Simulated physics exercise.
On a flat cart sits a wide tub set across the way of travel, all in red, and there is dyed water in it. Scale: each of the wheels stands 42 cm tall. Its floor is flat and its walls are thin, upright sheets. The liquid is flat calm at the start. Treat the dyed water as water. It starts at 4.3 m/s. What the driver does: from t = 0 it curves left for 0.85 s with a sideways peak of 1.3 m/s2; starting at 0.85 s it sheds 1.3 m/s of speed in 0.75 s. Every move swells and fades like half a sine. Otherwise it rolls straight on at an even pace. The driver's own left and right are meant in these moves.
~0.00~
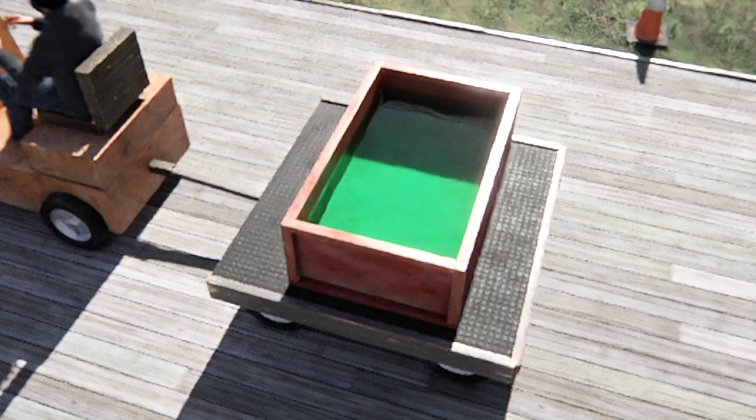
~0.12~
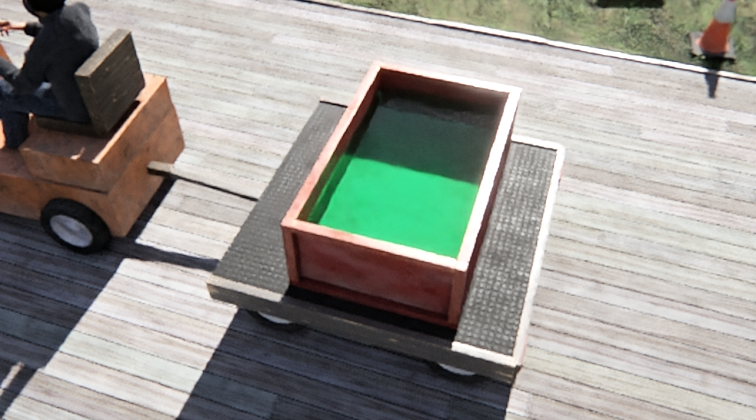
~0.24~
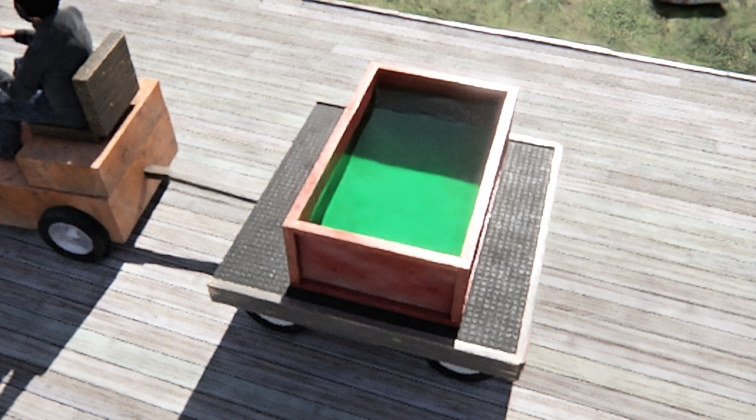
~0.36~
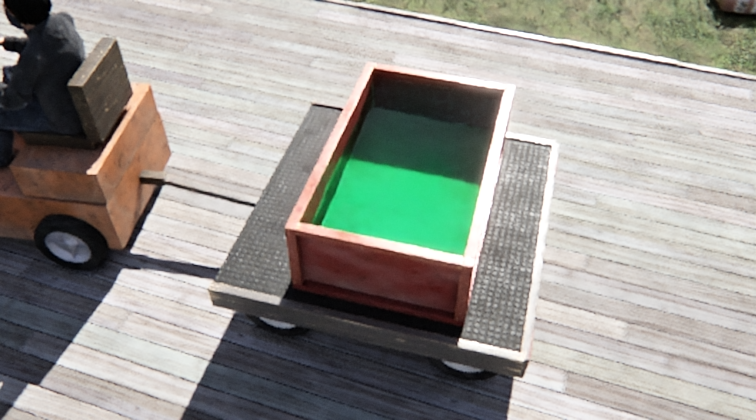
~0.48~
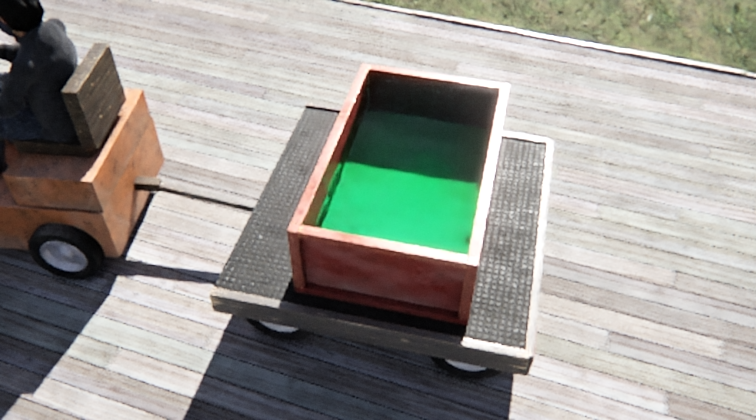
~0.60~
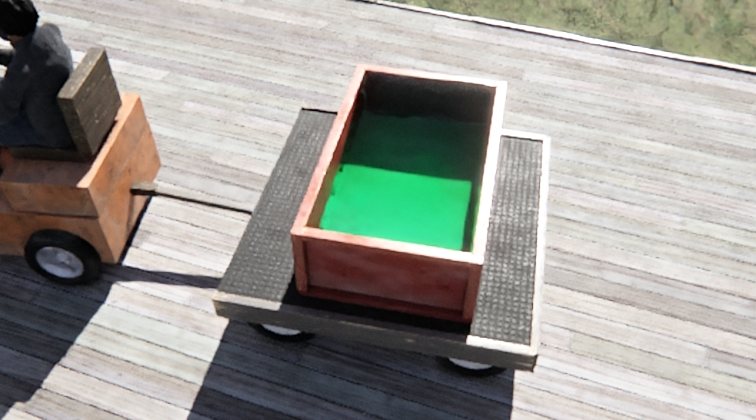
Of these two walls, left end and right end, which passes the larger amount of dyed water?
Over the left end.
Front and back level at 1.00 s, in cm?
About 28 cm in front and 28 cm behind.
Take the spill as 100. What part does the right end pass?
About 10 per cent.
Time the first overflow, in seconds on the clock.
Near 1.2 s.
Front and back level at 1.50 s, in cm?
About 50 cm in front and 18 cm behind.
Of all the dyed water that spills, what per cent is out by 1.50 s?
About 0 per cent.
By 1.00 s it stands 27 cm high behind and 29 cm in front; all of it is still inside.
By 1.50 s it stands 17 cm high behind and 50 cm in front; all of it is still inside.
By 2.10 s it stands 41 cm high behind and 20 cm in front; 6 per cent has gone mostly over the left end, some over the near side.
By 4.59 s 9 per cent has gone over the left end, a little elsewhere; the left end has passed 5 per cent and the right end 1.
